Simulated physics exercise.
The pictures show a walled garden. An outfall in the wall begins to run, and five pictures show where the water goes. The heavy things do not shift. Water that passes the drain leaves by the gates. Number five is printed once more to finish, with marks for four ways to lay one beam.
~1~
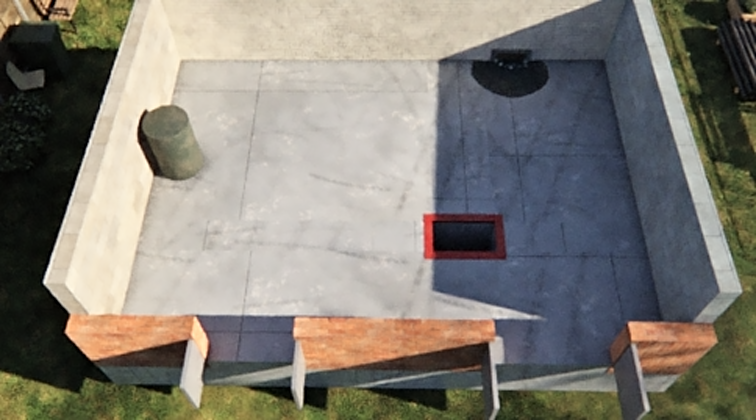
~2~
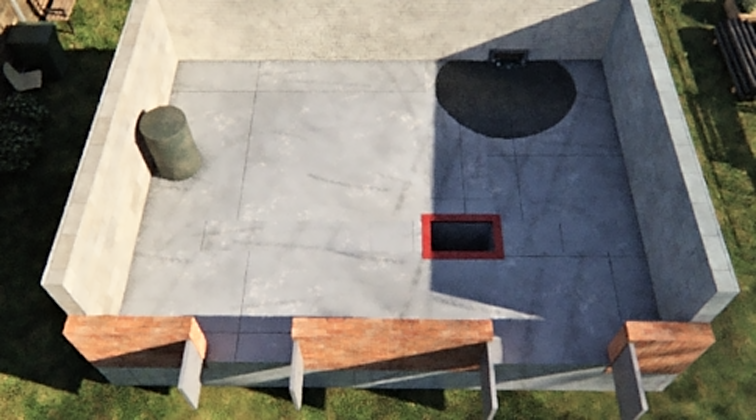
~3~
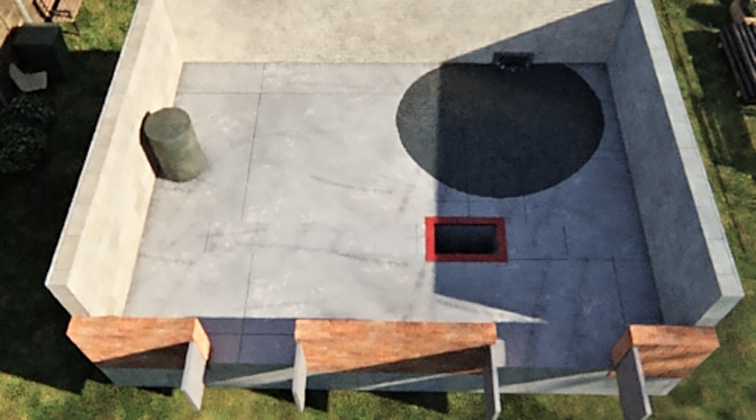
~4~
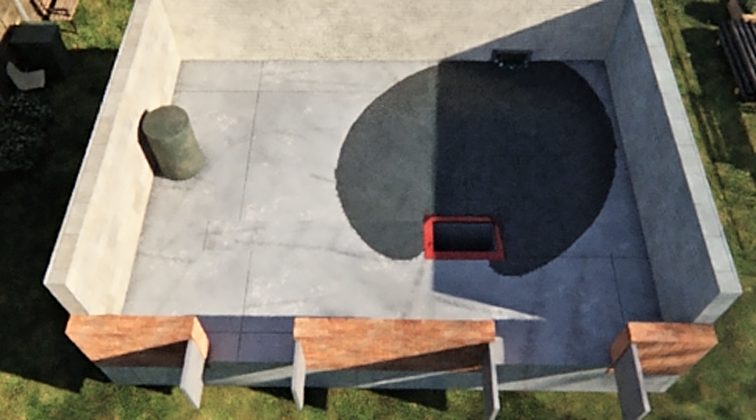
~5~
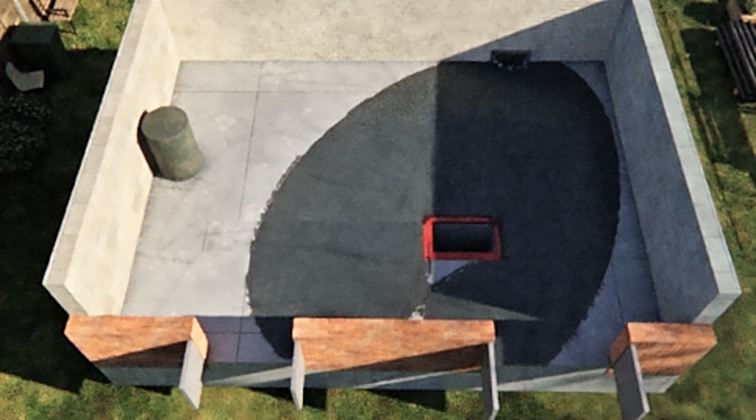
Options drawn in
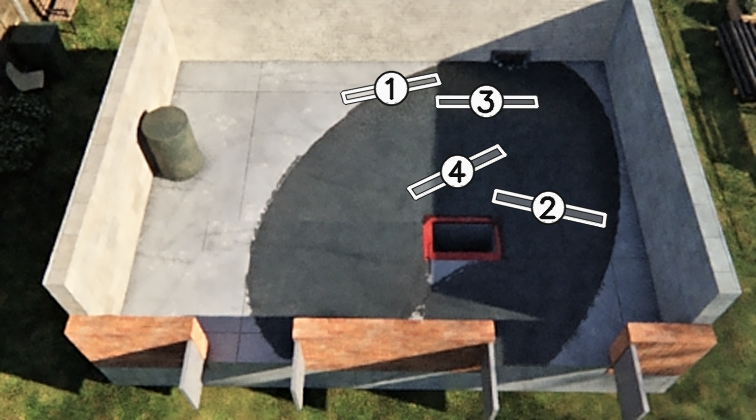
Walled garden seen from above, with dark water spreading from an outfall at the back wall and surrounding a red-edged drain pit.
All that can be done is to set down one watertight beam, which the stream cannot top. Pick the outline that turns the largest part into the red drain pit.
I would pick position 1.
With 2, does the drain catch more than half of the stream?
No.
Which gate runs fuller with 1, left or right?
The left gate.
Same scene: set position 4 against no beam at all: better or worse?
Worse.
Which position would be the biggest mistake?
That is position 3.
In white, 1 from (344, 97) to (437, 79); 2 from (494, 195) to (604, 220); 3 from (437, 101) to (536, 101); 4 from (412, 193) to (501, 150).
For position 1, about 34 % of the stream goes into the red drain pit, about 64 % out by the gates.
For position 2, about 23 % of the stream goes into the red drain pit, about 76 % out by the gates.
For position 3, about 10 % of the stream goes into the red drain pit, about 89 % out by the gates.
For position 4, about 19 % of the stream goes into the red drain pit, about 80 % out by the gates.
